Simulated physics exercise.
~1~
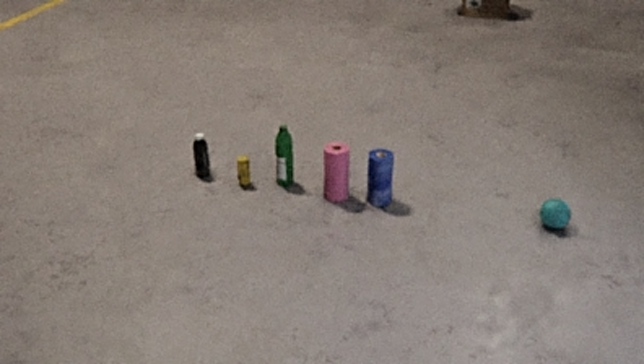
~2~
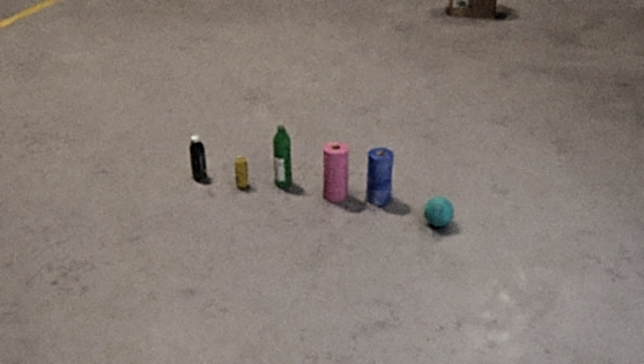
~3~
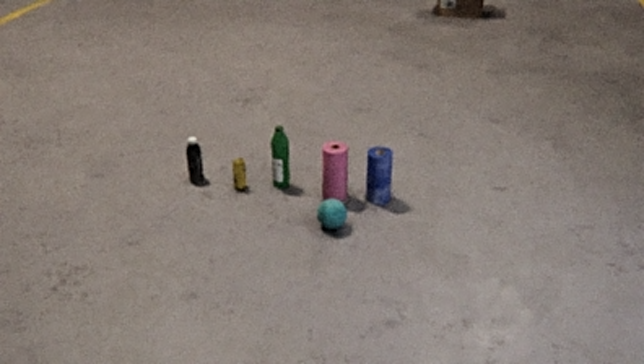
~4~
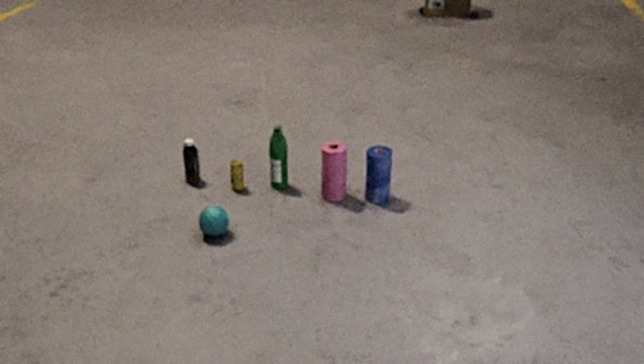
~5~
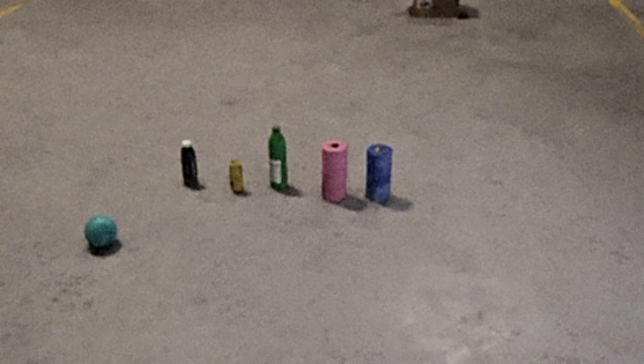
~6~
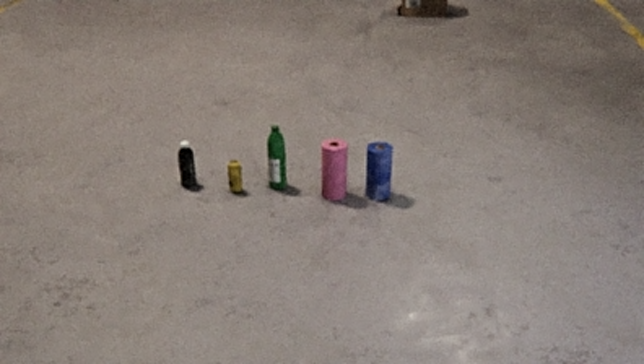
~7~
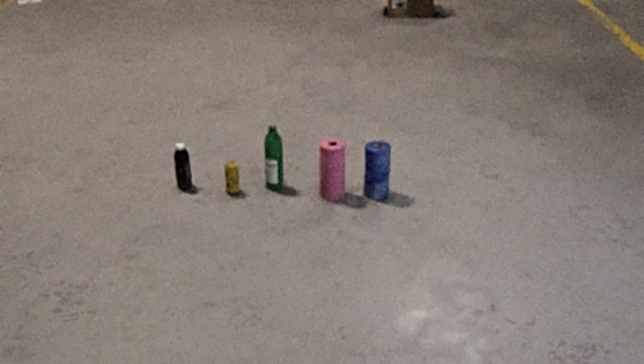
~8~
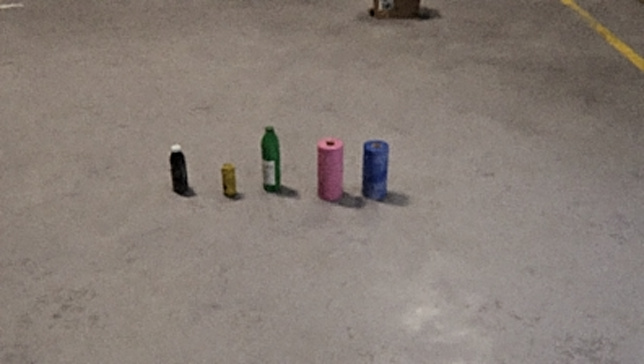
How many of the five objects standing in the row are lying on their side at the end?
None of them are lying down. The blue roll, pink roll, green bottle, yellow can and black bottle all remain upright after the ball rolls past.
A turquoise ball rolls in from the right across a grey concrete floor, heading toward a loose row of five standing objects. From left to right stand a black bottle with a white cap, a small yellow can, a green bottle, a pink roll and a blue roll. The ball passes in front of the blue and pink rolls without touching them, then travels on past the bottles and the can. It continues to the left and leaves the view, while the camera drifts slightly sideways. At the end, all five objects still stand upright in their places.
